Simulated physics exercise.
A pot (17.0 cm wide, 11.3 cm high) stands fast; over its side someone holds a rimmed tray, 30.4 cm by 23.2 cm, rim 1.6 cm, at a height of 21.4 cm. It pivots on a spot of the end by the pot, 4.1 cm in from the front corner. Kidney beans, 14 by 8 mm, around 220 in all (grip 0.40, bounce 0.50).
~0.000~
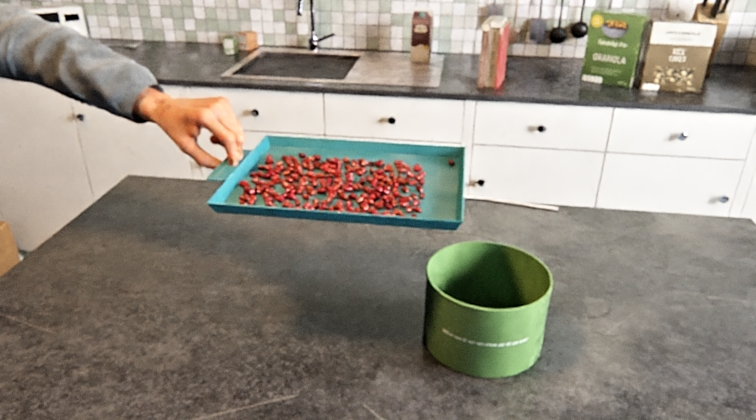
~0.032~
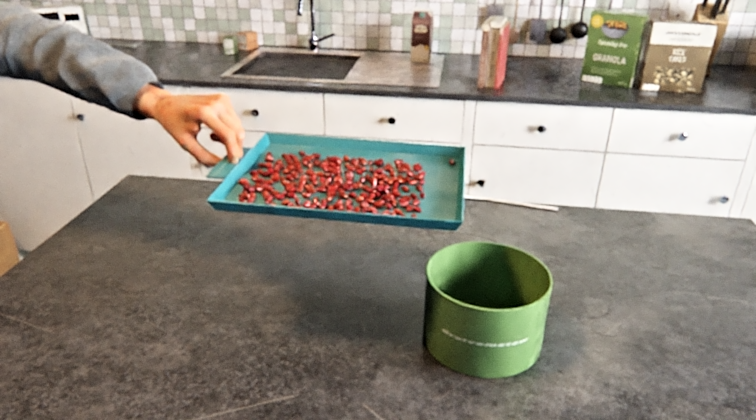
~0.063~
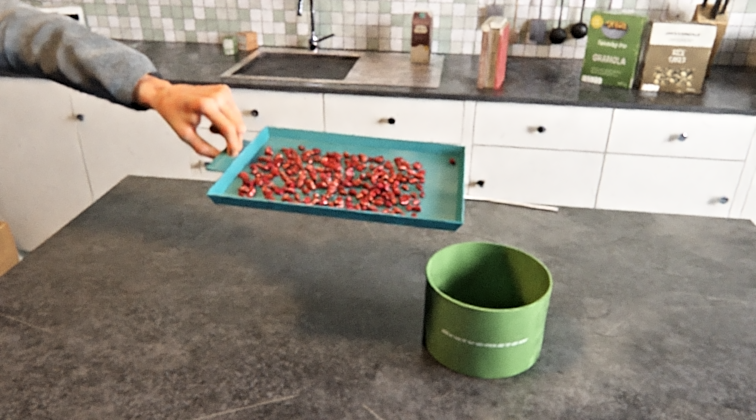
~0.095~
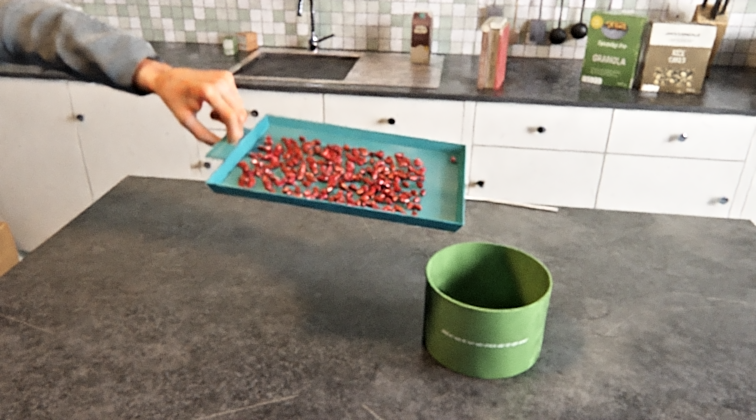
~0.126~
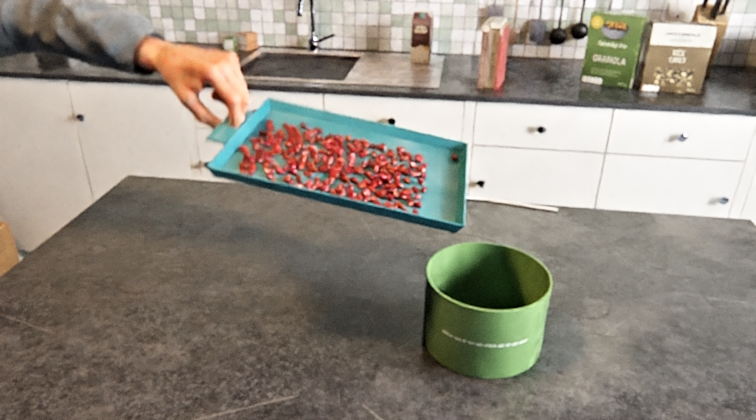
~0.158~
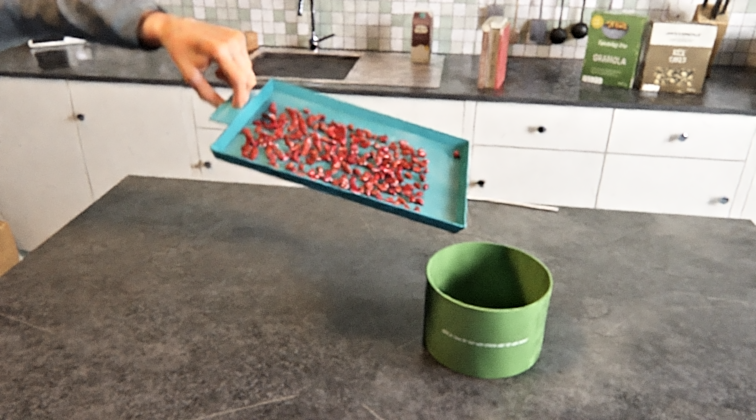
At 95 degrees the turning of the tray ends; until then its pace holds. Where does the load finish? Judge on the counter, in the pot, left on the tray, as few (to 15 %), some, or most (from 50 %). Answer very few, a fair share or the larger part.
On the counter: A fair share; in the pot: The larger part; left on the tray: Very few.
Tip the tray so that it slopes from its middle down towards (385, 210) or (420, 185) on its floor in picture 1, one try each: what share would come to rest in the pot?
Some 5 and 55 per cent.
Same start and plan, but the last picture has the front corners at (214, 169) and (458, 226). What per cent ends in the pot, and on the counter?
Pot 5, counter 95.
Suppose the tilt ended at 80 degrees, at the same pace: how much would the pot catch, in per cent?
Then about 60 per cent.
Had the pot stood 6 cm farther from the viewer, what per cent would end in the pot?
Then about 20 per cent.
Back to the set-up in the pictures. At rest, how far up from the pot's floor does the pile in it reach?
Some 2.0 cm.
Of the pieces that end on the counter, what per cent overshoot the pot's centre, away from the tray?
Roughly 90 per cent.
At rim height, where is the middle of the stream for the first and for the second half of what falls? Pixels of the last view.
At about (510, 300), then at (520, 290).
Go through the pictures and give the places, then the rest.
In the first picture, tray tilt 0 degrees, front corners at (215, 201) and (457, 218); middle of the pieces at (340, 183); pot at (488, 273).
In the second picture, tray tilt 1 degrees, front corners at (214, 198) and (457, 219); middle of the pieces at (340, 182).
In the third picture, tray tilt 3 degrees, front corners at (214, 192) and (457, 219); middle of the pieces at (340, 179).
In the fourth picture, tray tilt 6 degrees, front corners at (214, 180) and (458, 220), lowest corner right front; middle of the pieces at (340, 172).
In the fifth picture, tray tilt 11 degrees, front corners at (215, 165) and (459, 221), lowest corner right front; middle of the pieces at (342, 164).
In the sixth picture, tray tilt 16 degrees, front corners at (218, 147) and (460, 222), lowest corner right front; middle of the pieces at (344, 154); pot at (488, 273). The tray's pace is about 160 degrees a second.
Then, at 0.41 s, tilt 56 degrees; the tray holds 100 %, the pot 0 %.
Then, at 0.58 s, tilt 83 degrees; the tray holds 65 %, the pot 0 %.
Then, at 0.87 s, tilt 95 degrees; the tray holds 0 %, the pot 65 %.
At rest (2.2 s), counter 35 %, pot 65 %, tray 0 %.
